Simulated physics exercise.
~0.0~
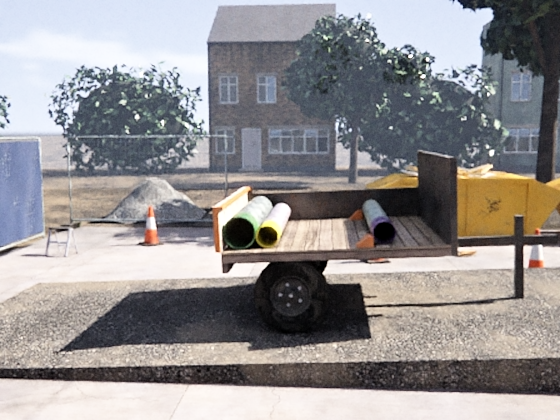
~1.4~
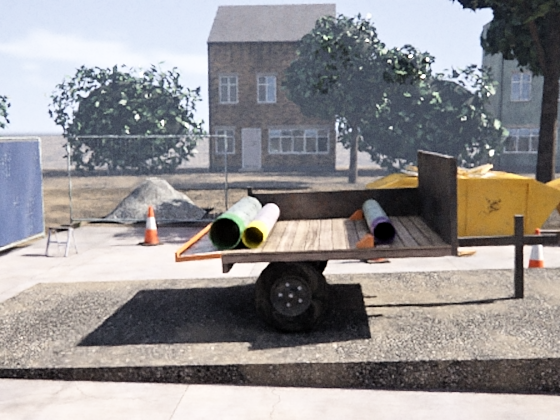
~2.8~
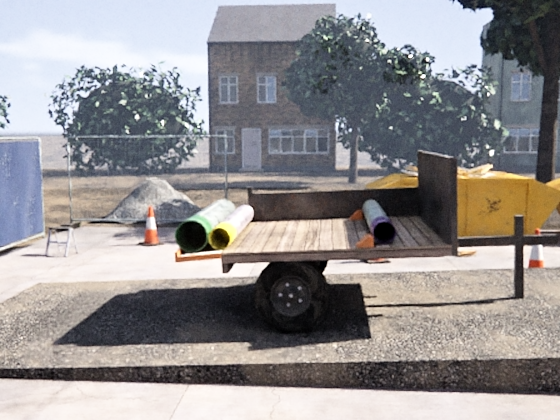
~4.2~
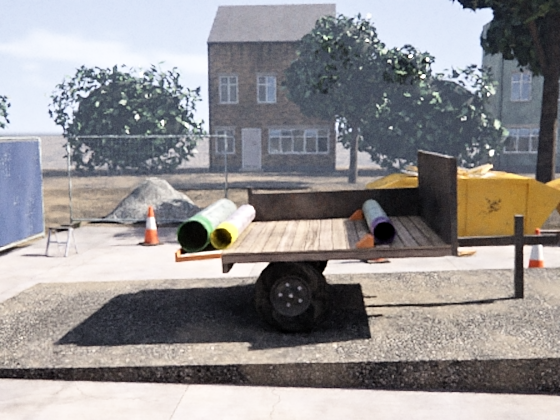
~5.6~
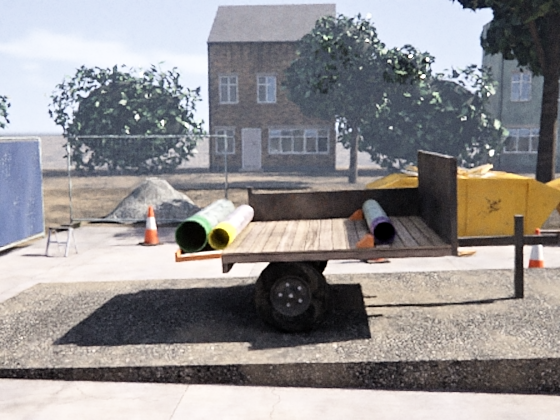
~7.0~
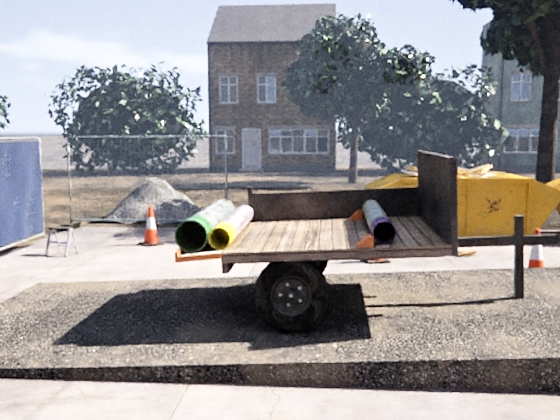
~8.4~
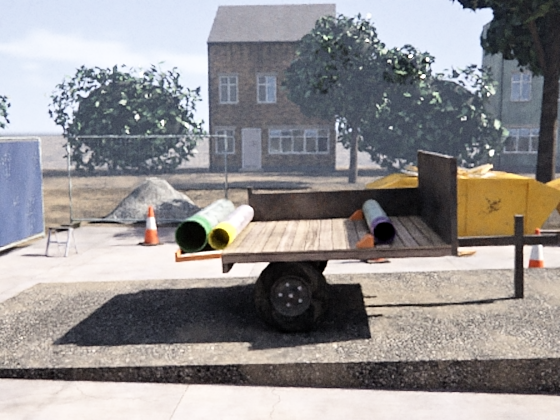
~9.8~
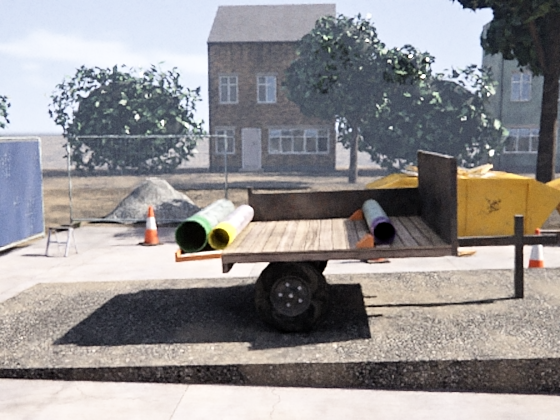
A flat wooden trailer stands side-on on a gravel patch, its tail to the left, with a brick house, trees, traffic cones and a yellow skip behind it. A green pipe and a yellow pipe lie side by side against the orange tailgate, while a purple pipe rests against an orange chock farther right. The tailgate drops open to the left, and the green and yellow pipes roll after it. Green moves onto the lowered gate with yellow close behind. Both stop there, side by side near the tail, and nothing falls off, while the purple pipe never leaves its chock.
